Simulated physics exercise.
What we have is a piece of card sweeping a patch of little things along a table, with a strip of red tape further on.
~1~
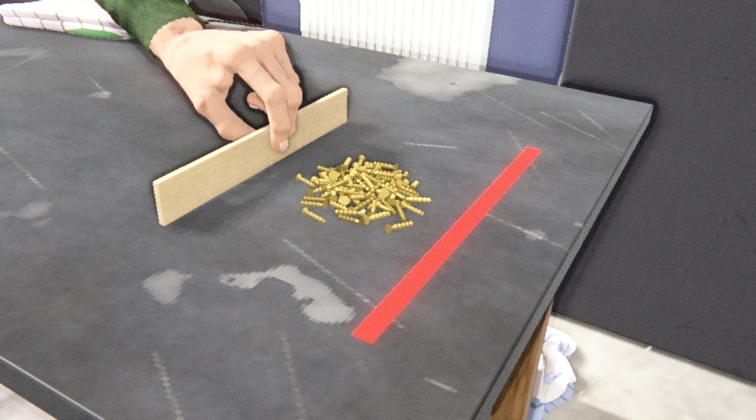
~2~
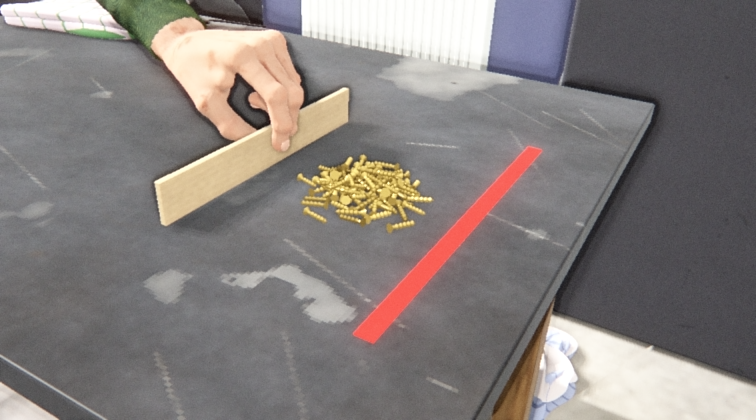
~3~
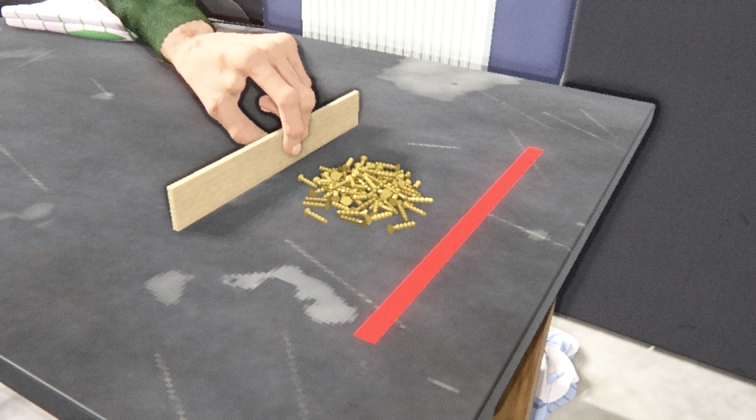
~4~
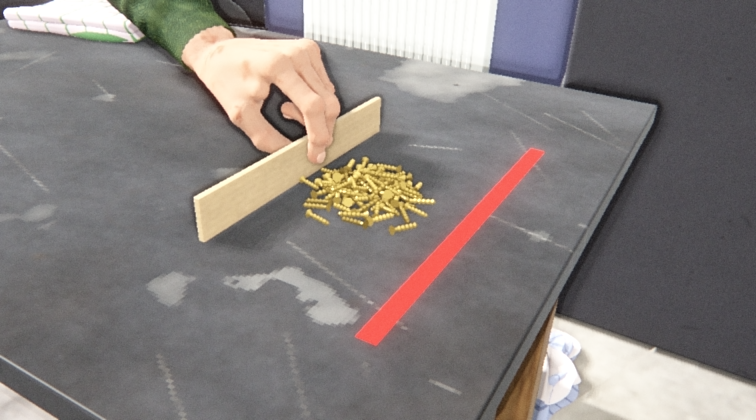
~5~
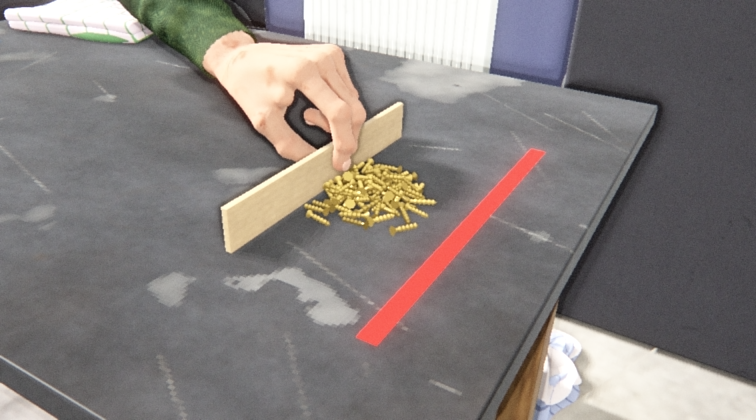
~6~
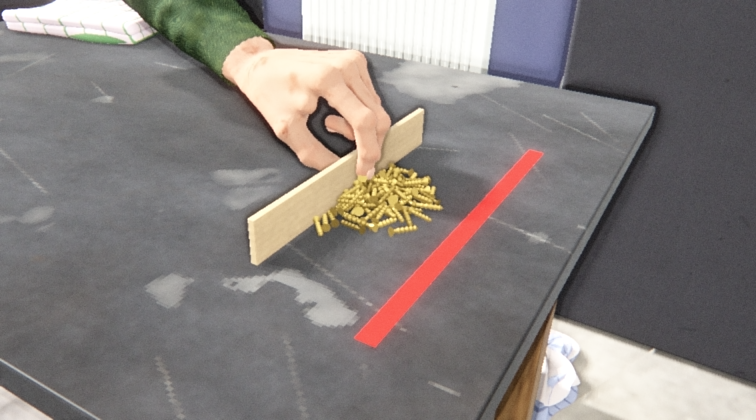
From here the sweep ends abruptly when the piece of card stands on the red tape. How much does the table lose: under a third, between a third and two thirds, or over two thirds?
It pushes less than a third off the end.
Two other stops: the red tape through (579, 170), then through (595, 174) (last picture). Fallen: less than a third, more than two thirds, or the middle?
At the first place more than two thirds, at the second more than two thirds.
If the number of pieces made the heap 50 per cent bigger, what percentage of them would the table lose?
About 10 per cent.
Soon, piece of card still moving, near (419, 172); heap all on the table, its front near (495, 215).
A while on, piece of card stopped at the red tape; heap all on the table, its front near (567, 236).
Towards the end, piece of card stopped at the red tape; heap all on the table, its front near (568, 236).
Finally, piece of card stopped at the red tape; heap all on the table, its front near (568, 236).
